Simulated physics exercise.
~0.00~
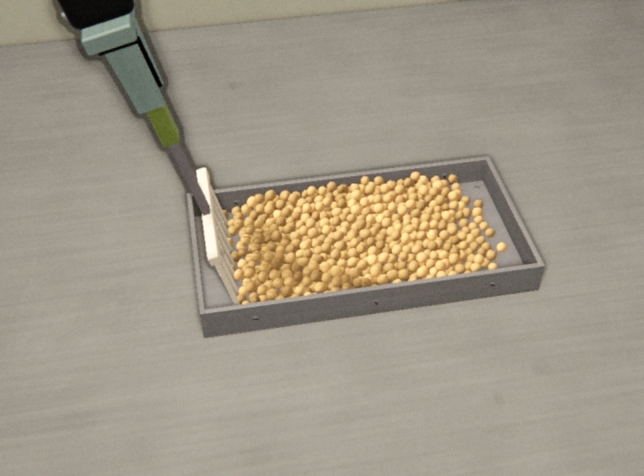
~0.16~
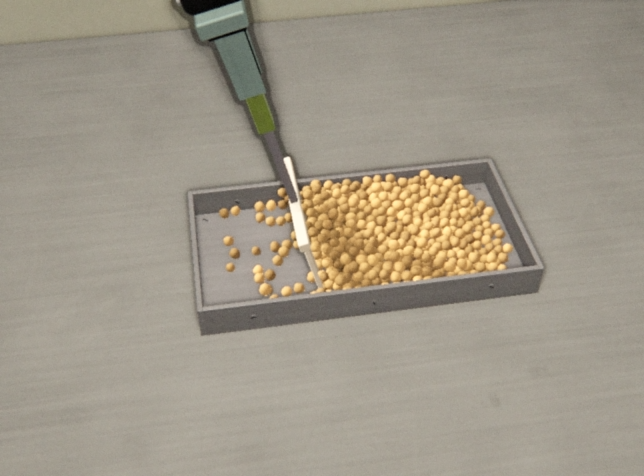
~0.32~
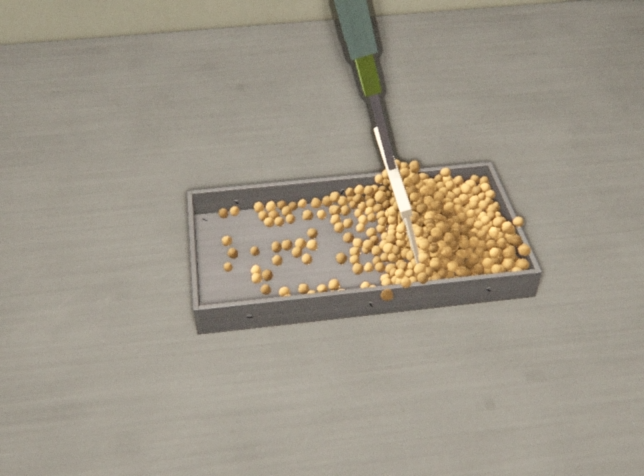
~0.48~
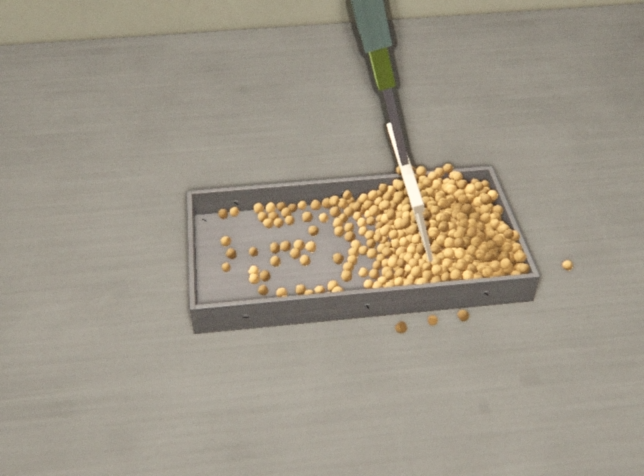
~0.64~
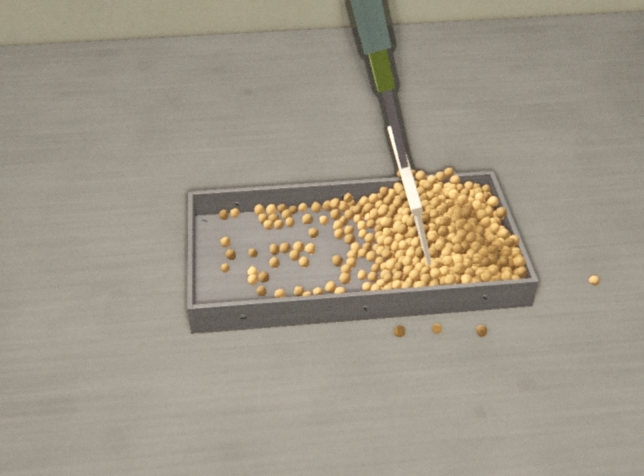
On a grey table, a robot rakes chickpeas rightward along a tray, spilling a few outside.
